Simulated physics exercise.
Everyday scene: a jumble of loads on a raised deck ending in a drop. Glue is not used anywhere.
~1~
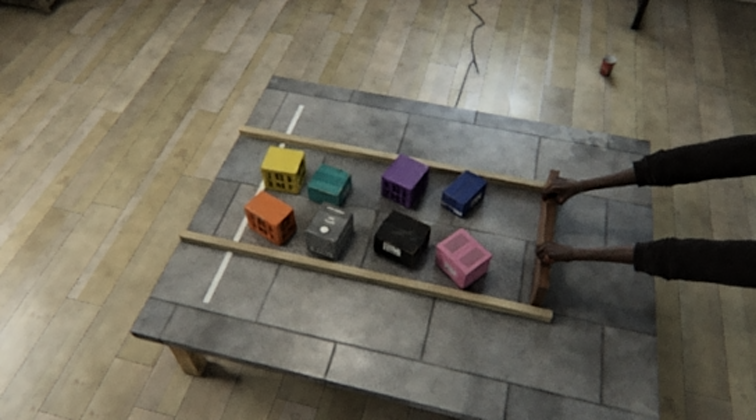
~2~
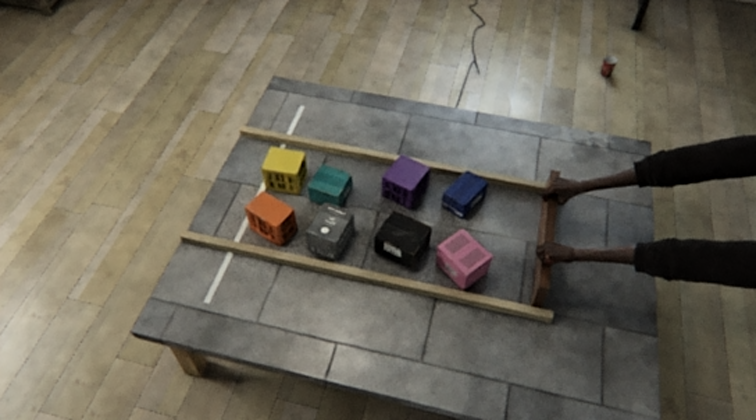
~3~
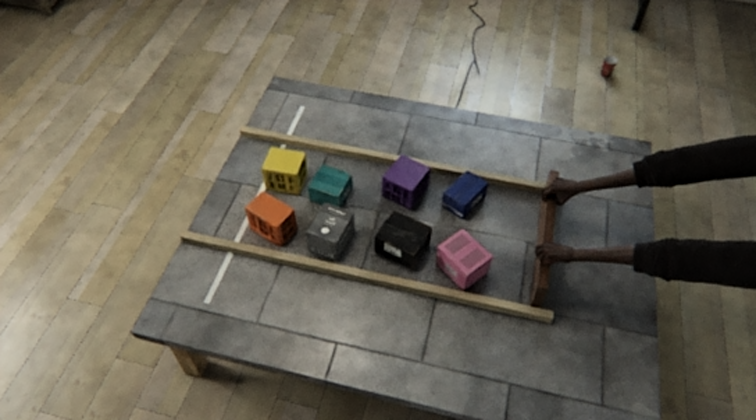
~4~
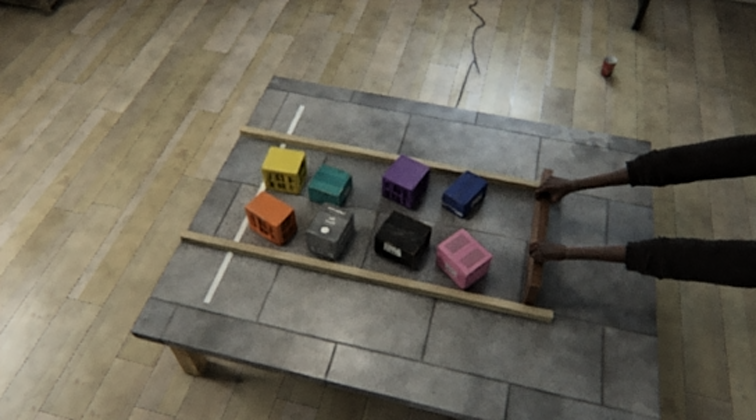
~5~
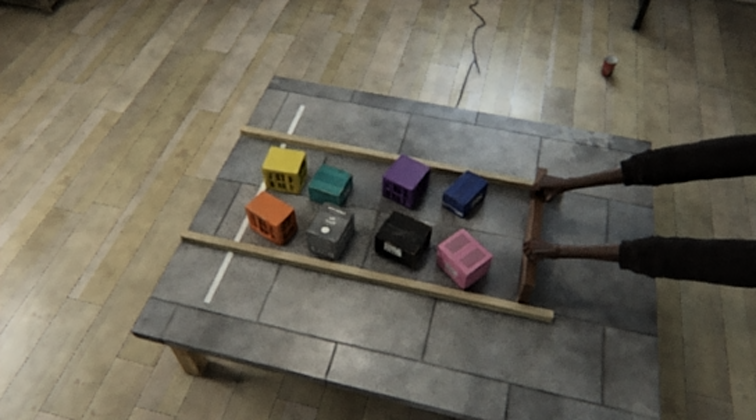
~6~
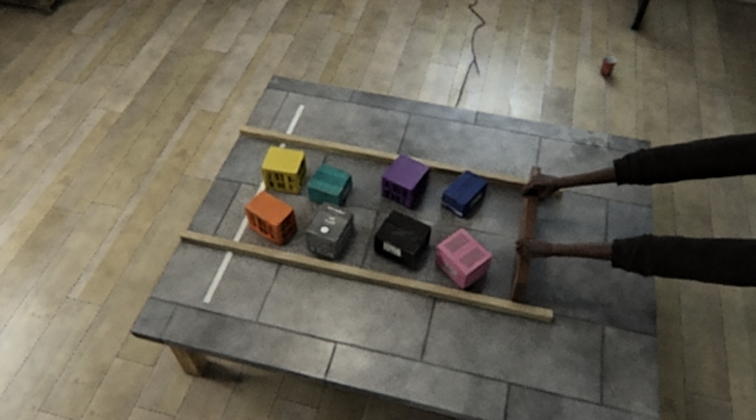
Two hands slide a wooden plank slightly left toward eight colourful boxes that stay still.
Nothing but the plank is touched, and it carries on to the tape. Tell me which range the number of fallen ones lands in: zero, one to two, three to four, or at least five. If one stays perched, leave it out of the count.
When it halts, three, or four, of them have come off.
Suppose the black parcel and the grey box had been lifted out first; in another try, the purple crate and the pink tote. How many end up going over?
Result: 3 in the first case, with 3 in the second.
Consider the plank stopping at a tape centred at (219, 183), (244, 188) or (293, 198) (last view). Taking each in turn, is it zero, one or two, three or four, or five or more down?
Five or over; more than four; just one or two.
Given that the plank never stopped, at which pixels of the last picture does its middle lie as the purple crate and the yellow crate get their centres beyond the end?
Estimated middle: (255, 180), and (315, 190) for the other.
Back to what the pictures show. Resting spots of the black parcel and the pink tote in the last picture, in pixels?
I'd put one at around (237, 174) and the other at around (226, 209).
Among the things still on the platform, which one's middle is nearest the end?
Purple crate.
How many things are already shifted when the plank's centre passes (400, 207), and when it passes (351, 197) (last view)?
First 7 and then 8.
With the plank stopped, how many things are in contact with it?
In total, 3.
Soon after, none off yet; yellow crate at rest near (285, 170); orange crate at rest near (271, 218); turquoise box at rest near (330, 186).
Then, none off yet; yellow crate moved a little near (270, 167); orange crate moved a little near (256, 218); turquoise box moved about its own width near (305, 172).
Further on, none off yet; yellow crate moved well along near (209, 160); orange crate moved about its own width near (226, 216); turquoise box moved well along near (245, 157).
By the end, the number that fall off is three or four; fallen, grey box, turquoise box, orange crate and yellow crate.
